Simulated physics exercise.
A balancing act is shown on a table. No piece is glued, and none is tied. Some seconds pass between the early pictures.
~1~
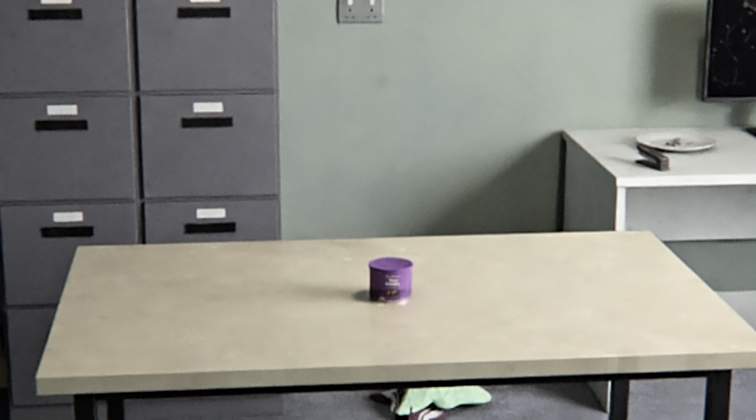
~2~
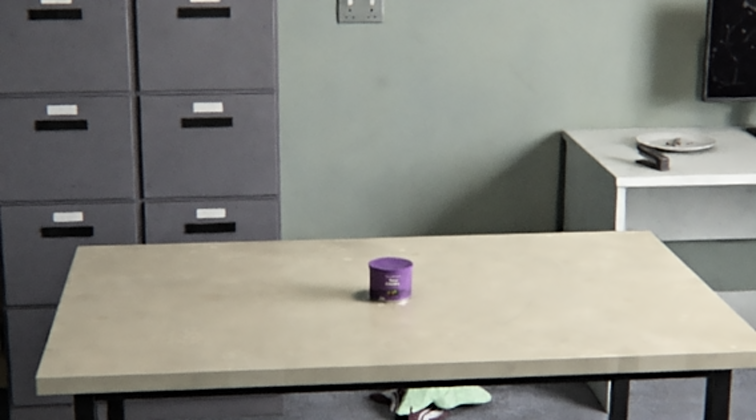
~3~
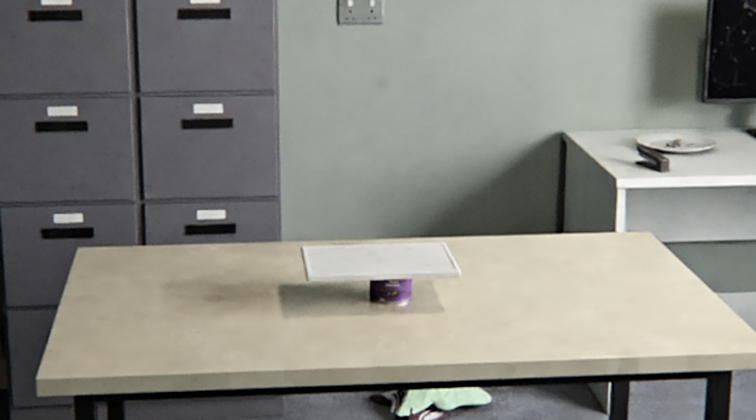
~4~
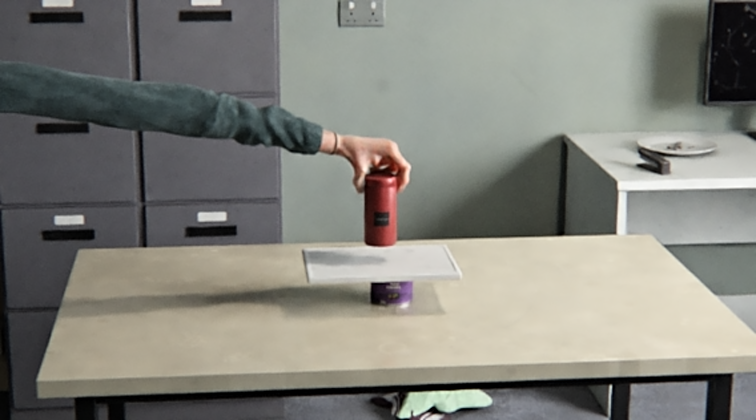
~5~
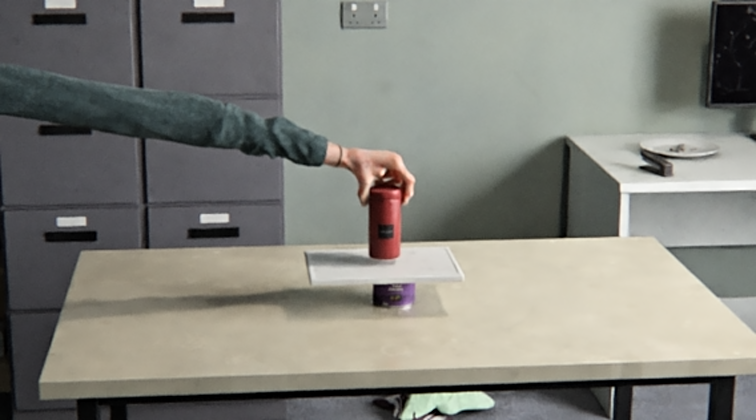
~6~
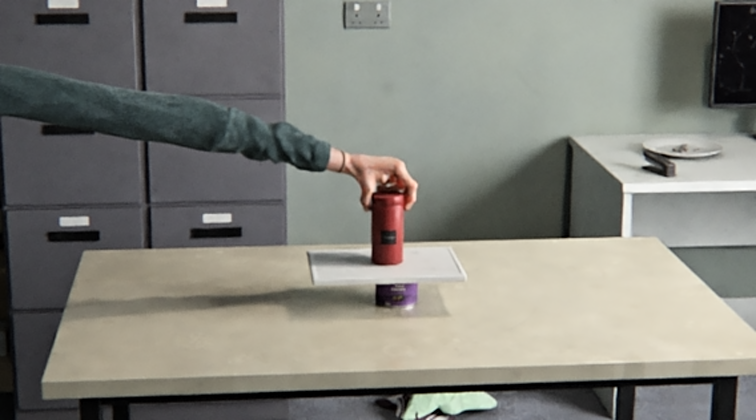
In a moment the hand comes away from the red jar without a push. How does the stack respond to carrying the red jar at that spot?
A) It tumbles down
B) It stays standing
Answer: B.
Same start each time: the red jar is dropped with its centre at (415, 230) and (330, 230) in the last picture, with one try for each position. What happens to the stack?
Result of try one is that it stays stable, and of try two that it tips over.
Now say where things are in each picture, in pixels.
The last thing is not in view yet; purple tub (391, 280), in the first frame.
The last thing is not in view yet; purple tub (391, 280), in the second frame.
The last thing is not in view yet; purple tub (391, 281), in the third frame.
Coming down; red jar (380, 210); purple tub (392, 283), in the fourth frame.
Coming down; red jar (385, 222); purple tub (394, 285), in the fifth frame.
In place under the hand; red jar (387, 228); purple tub (397, 285), in the sixth frame.
Then, 0.20 s after the last picture, nothing has stirred.
Then, 0.50 s after the last picture, red jar resting near (387, 228).
At rest, all 3 in place. Seen from the same camera at the end, red jar near (387, 228). The stack stays up.
